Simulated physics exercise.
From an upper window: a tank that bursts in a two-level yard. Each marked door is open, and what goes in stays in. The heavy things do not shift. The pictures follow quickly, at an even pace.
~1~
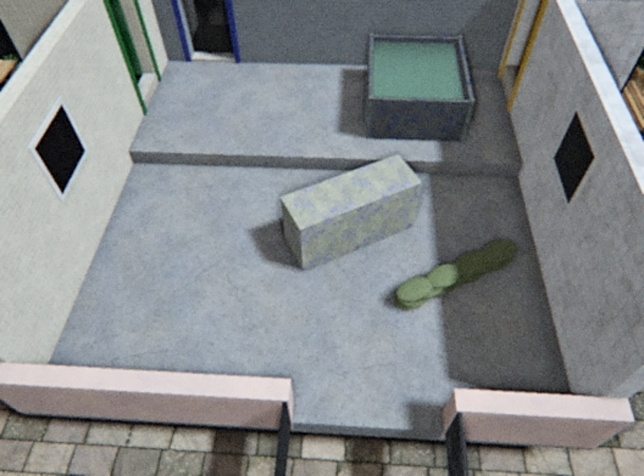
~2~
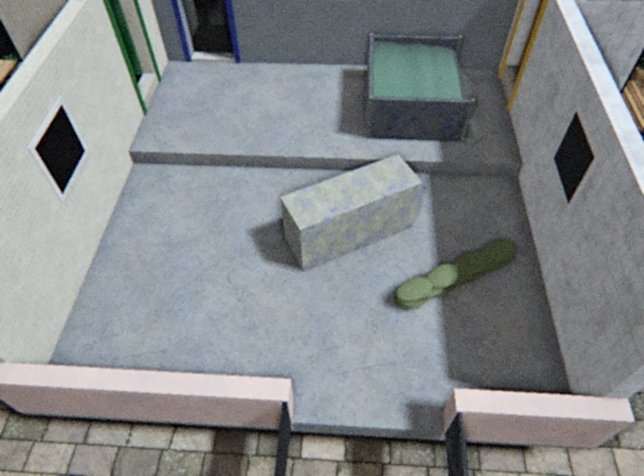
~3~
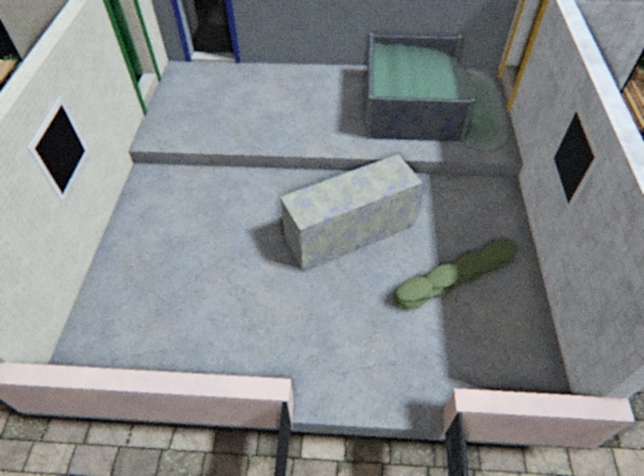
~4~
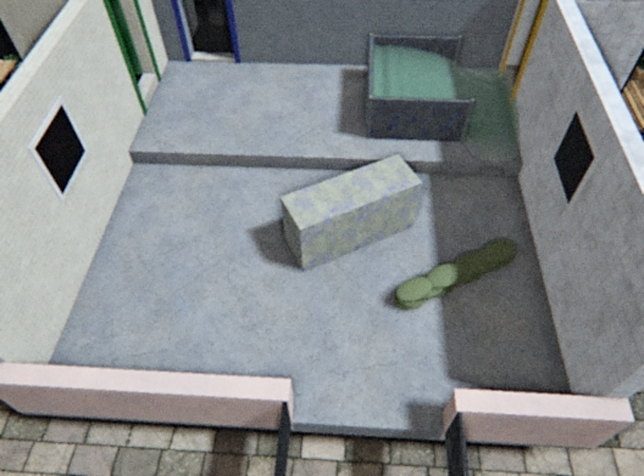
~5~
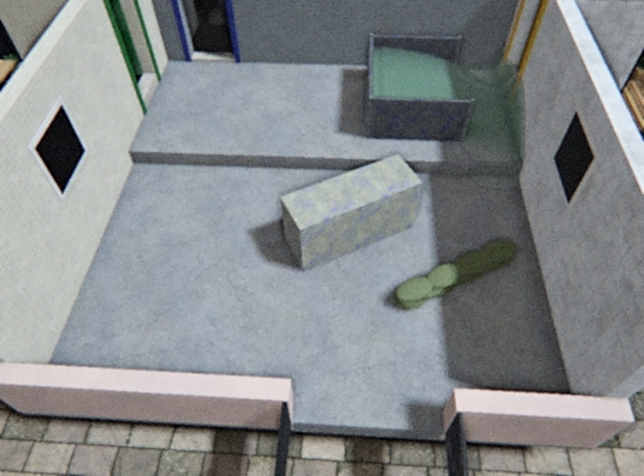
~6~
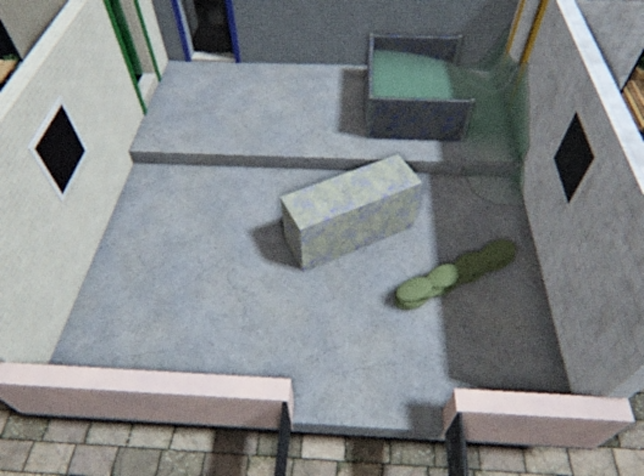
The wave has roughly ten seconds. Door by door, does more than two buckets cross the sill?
In the end: The yellow door floods; the green door holds within the limit; the blue door holds within the limit.
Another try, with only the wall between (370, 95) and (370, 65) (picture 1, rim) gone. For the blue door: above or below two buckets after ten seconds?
In short: Blue is over.
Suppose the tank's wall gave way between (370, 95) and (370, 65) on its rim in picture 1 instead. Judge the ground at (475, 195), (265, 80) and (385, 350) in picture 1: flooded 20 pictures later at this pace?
One after the other: Free of water, flooded, clear.
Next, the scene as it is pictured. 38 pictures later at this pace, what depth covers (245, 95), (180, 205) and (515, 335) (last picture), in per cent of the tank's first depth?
Roughly 2, 2 and 4 per cent, in turn.
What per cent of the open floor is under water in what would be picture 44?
I make it 65 per cent.
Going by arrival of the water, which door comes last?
That is the door marked green.
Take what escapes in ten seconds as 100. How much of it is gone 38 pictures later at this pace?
About 75 per cent.
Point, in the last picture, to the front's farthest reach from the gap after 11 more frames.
Roughly at (565, 418).
A moment on, water covers 10 % of the floor; the yellow door over two buckets in, the green door not reached, the blue door not reached.
Next, water covers 25 % of the floor; the yellow door far over two buckets in, the green door not reached, the blue door not reached.
Then, water covers 50 % of the floor; the yellow door far over two buckets in, the green door wet at the sill, nothing in, the blue door wet at the sill, nothing in.
Later, water covers 65 % of the floor; the yellow door far over two buckets in, the green door wet at the sill, nothing in, the blue door wet at the sill, nothing in.
In the end, water covers 80 % of the floor; the yellow door far over two buckets in, the green door wet at the sill, nothing in, the blue door wet at the sill, nothing in.
